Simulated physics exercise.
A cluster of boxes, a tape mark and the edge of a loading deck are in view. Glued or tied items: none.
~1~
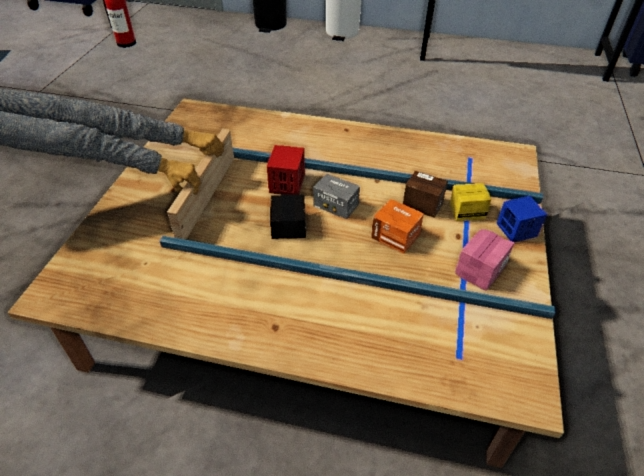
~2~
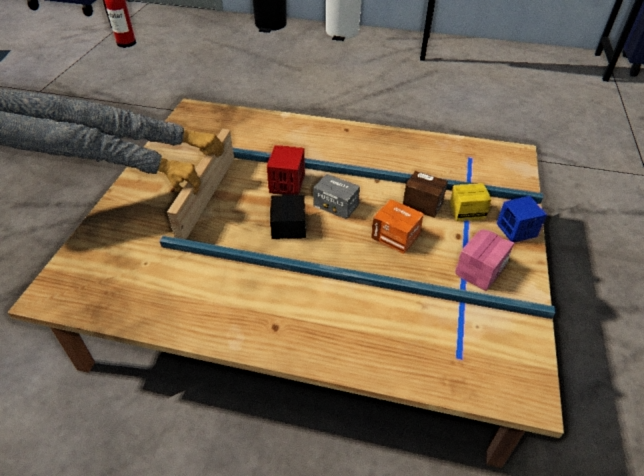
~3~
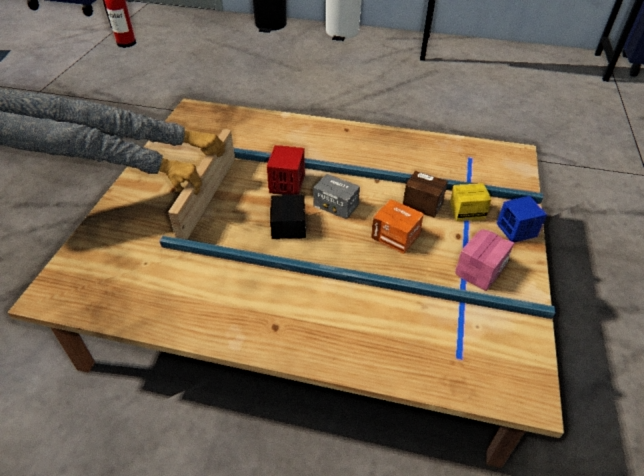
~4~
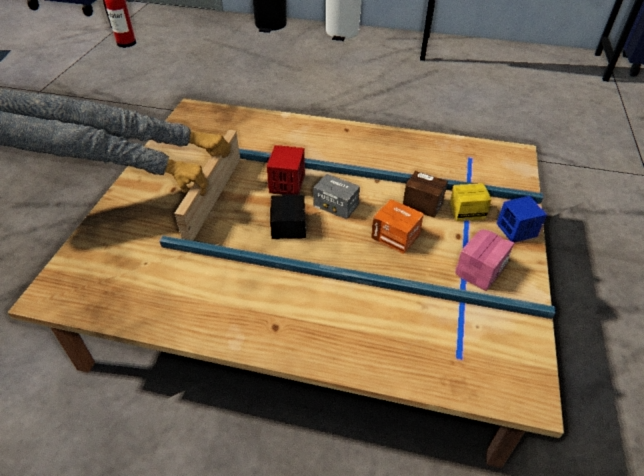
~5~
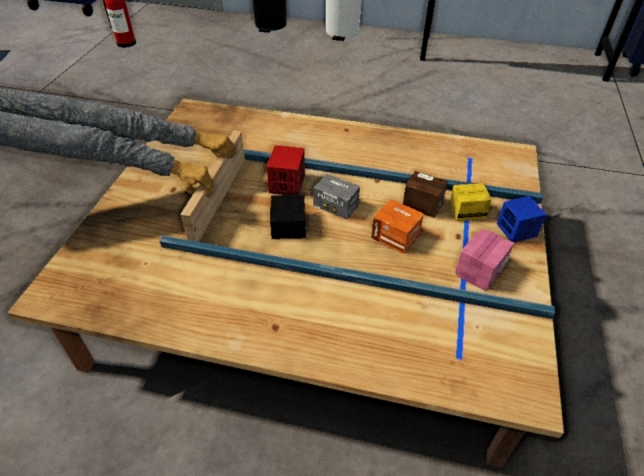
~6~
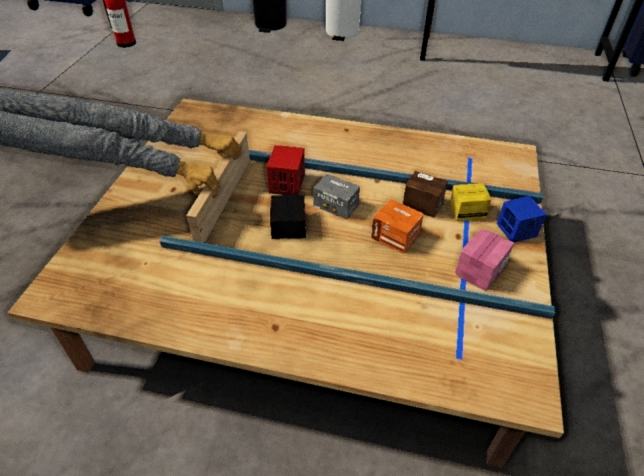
Gloved hands sliding a wooden plank slightly right between blue rails on a table, toward colourful boxes that stay still.
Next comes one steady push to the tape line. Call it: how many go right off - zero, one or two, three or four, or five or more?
Three or four go off.
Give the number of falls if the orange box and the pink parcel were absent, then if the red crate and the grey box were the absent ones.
First 2, then 1.
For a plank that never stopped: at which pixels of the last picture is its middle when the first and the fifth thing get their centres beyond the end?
The middle is near (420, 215) first and near (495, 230) after.
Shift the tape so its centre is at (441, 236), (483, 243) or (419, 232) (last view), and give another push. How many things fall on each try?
Down on the ground: 1, 3 and 0.
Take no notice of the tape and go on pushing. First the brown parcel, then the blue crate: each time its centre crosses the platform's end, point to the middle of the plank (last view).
The middle is at (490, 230) when it's the brown parcel, and at (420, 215) when it's the blue crate.
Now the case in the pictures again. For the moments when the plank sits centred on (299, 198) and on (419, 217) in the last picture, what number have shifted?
Counts: 3, 8.
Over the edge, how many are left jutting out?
0, I think.
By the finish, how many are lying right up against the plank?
Number in contact with it: 2.
Early on, none off yet; blue crate at rest near (521, 219); pink parcel at rest near (484, 259); yellow parcel at rest near (470, 202).
Finally, the number that fall off is three or four; lost, yellow parcel, pink parcel and blue crate.
